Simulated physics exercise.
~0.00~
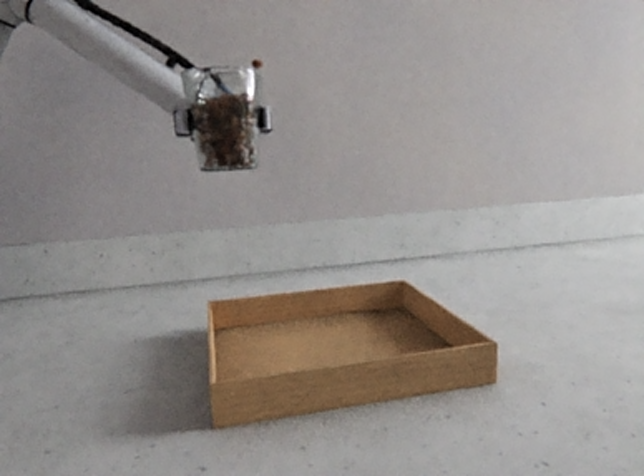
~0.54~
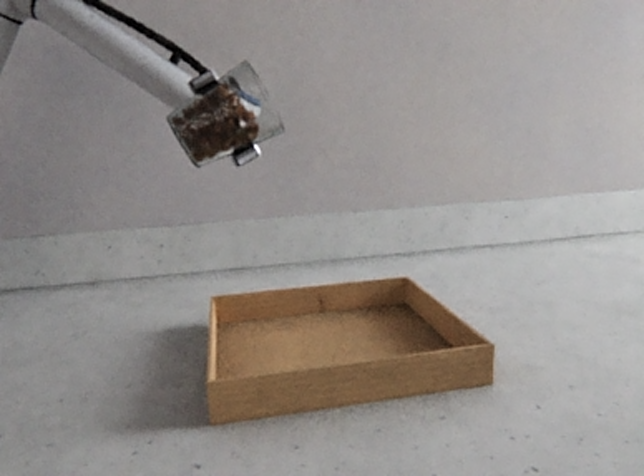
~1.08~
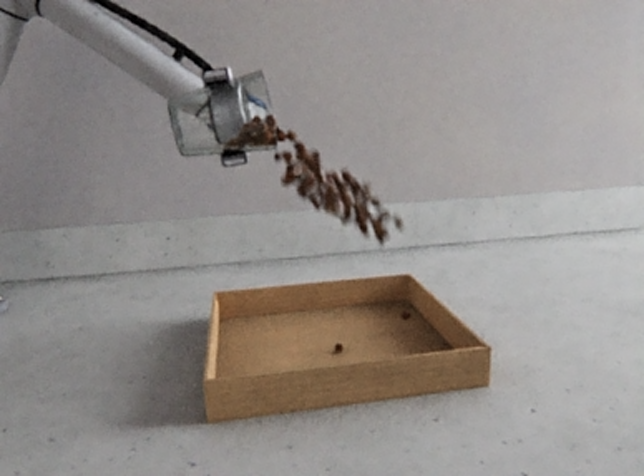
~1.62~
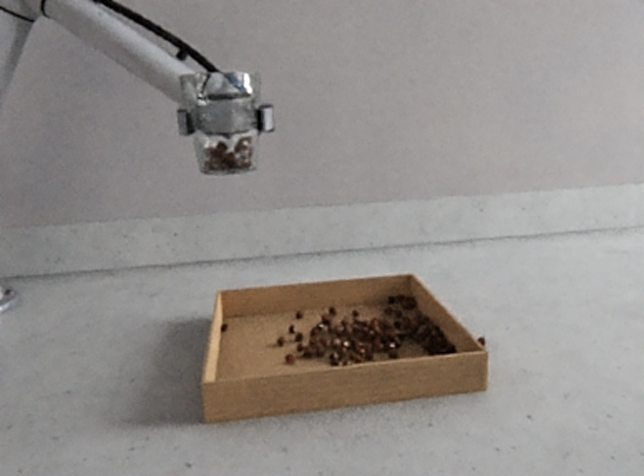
A robot arm holding a clear beaker of brown pellets tips it to the right, sending a stream into the shallow wooden tray below, then turns it back upright with some pellets still inside and most scattered across the tray's right side.
